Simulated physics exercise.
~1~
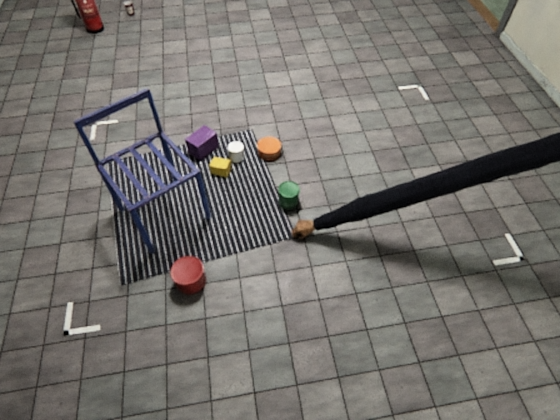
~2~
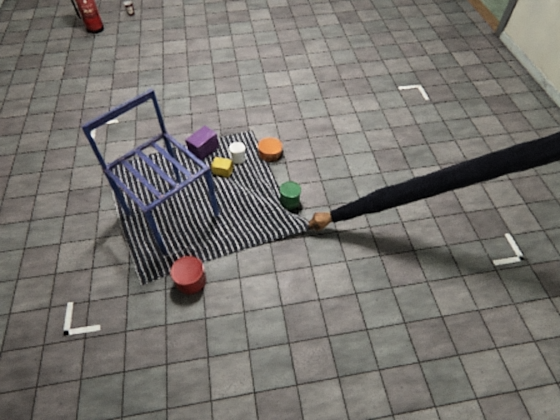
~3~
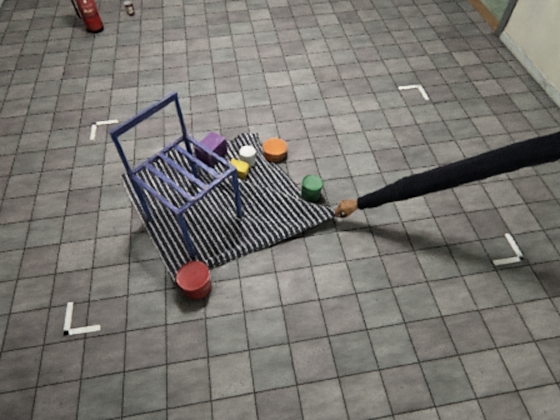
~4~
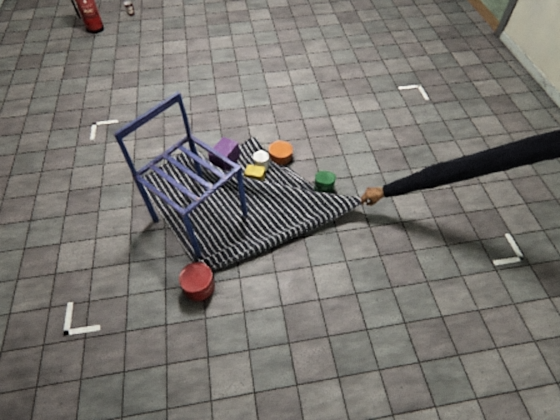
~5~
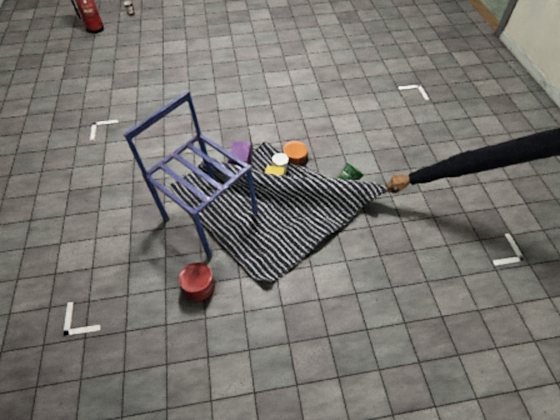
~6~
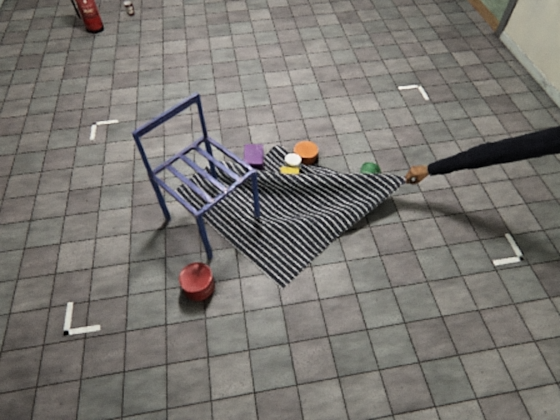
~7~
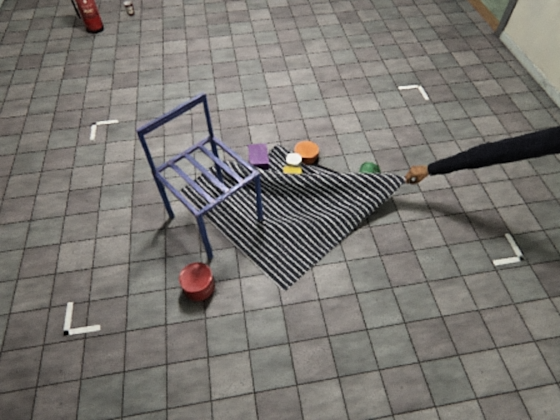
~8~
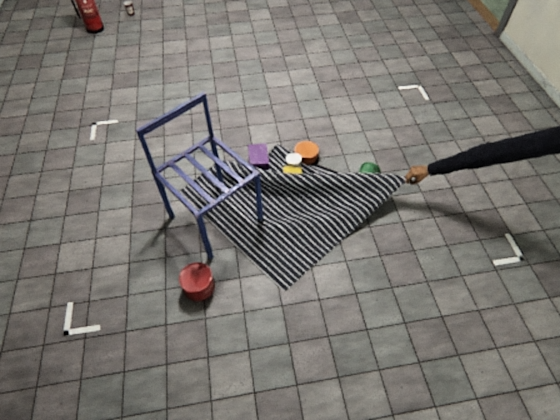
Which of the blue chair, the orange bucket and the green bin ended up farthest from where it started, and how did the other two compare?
The green bin ended up farthest from its starting place. The blue chair and the orange bucket each moved a more moderate distance.
